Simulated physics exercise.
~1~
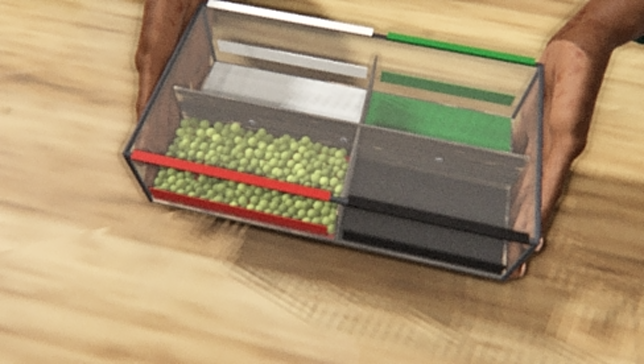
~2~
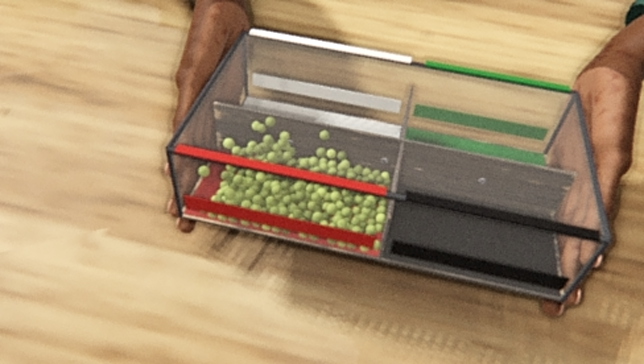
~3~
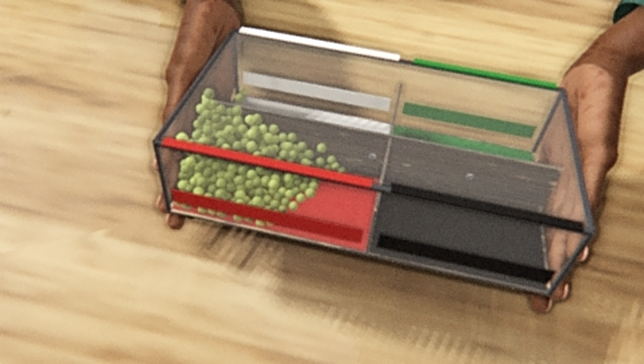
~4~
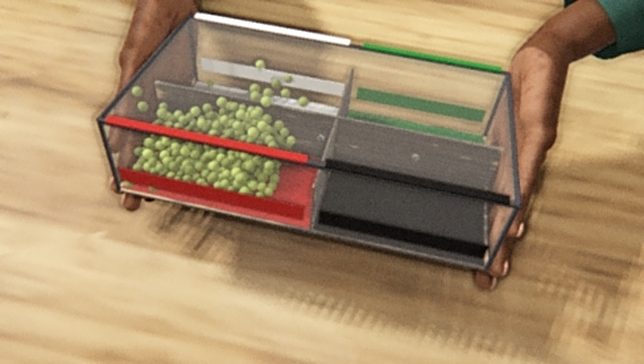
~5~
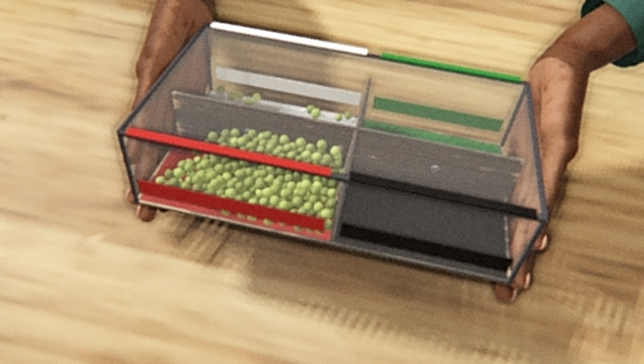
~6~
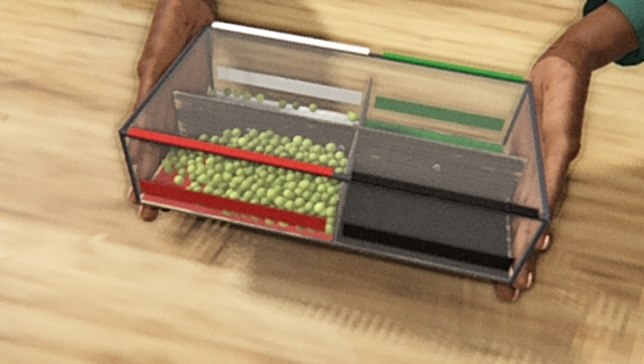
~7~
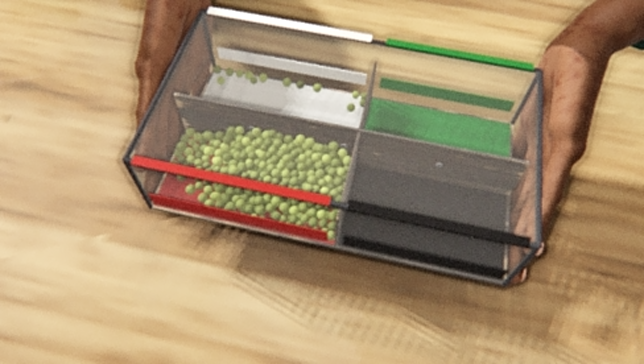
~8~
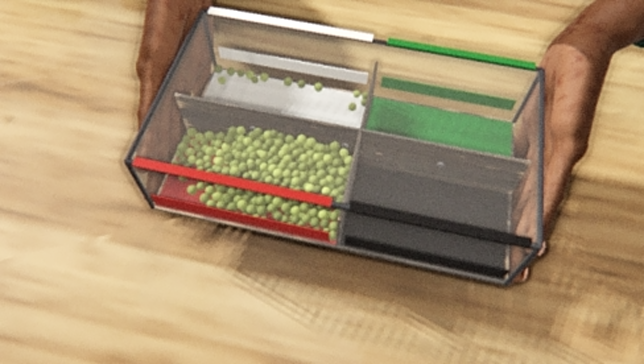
Green peas tumbling in a clear divided box as hands tilt and shake it, a few settling in white, most in red.
